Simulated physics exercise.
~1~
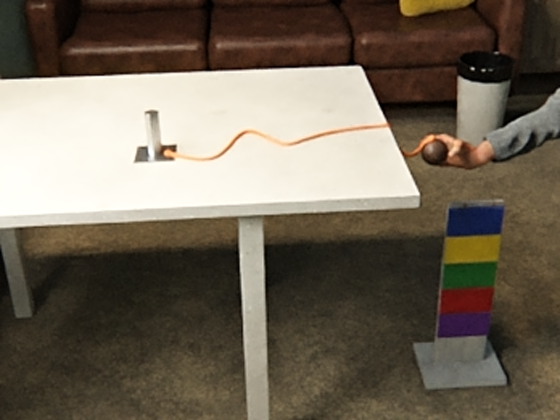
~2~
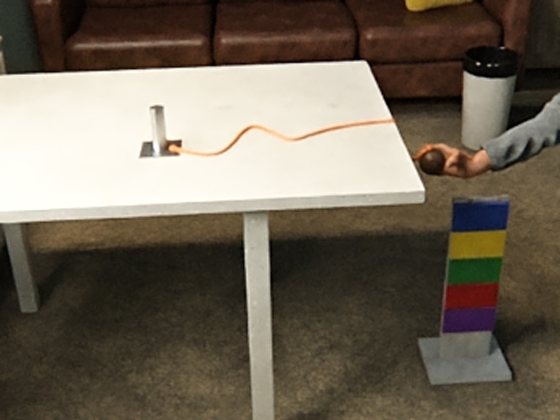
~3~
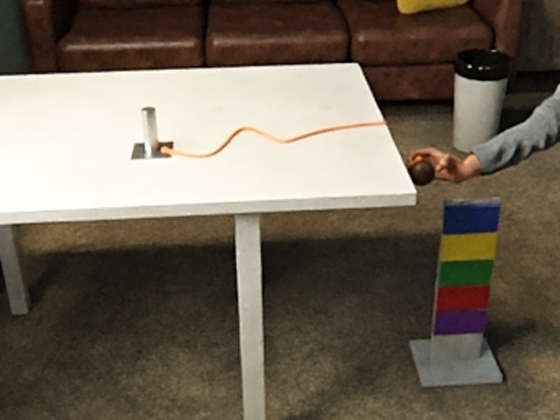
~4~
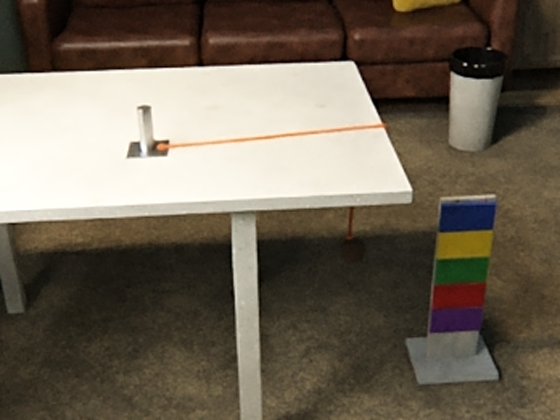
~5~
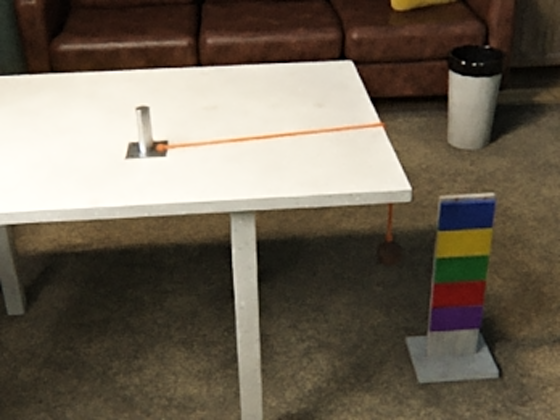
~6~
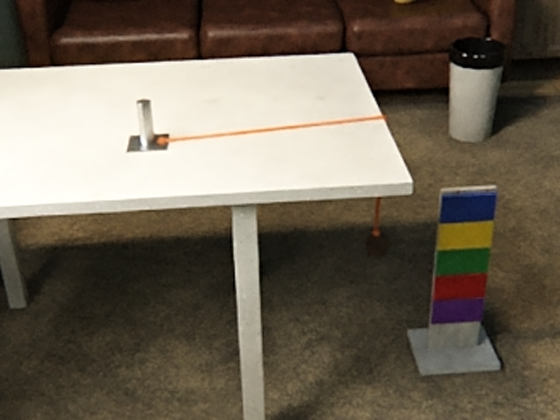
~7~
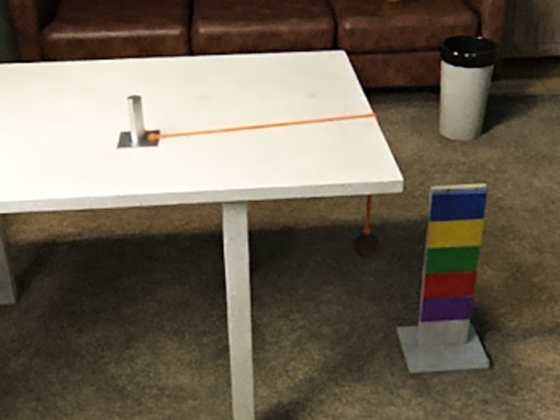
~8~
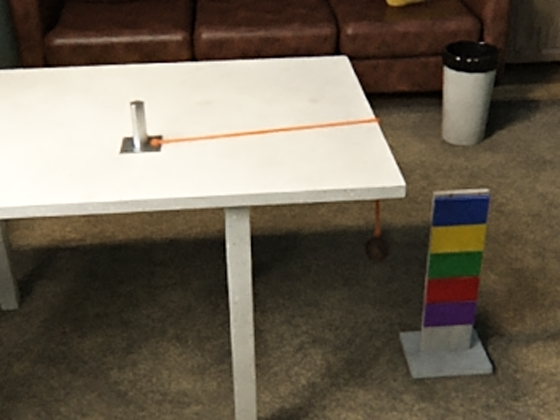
A hand held a brown ball on an orange cord just past the edge of a white table, lowered it slightly and let go, and the ball dropped, pulled the cord straight and swung gently, ending up hanging level with the board's yellow band.
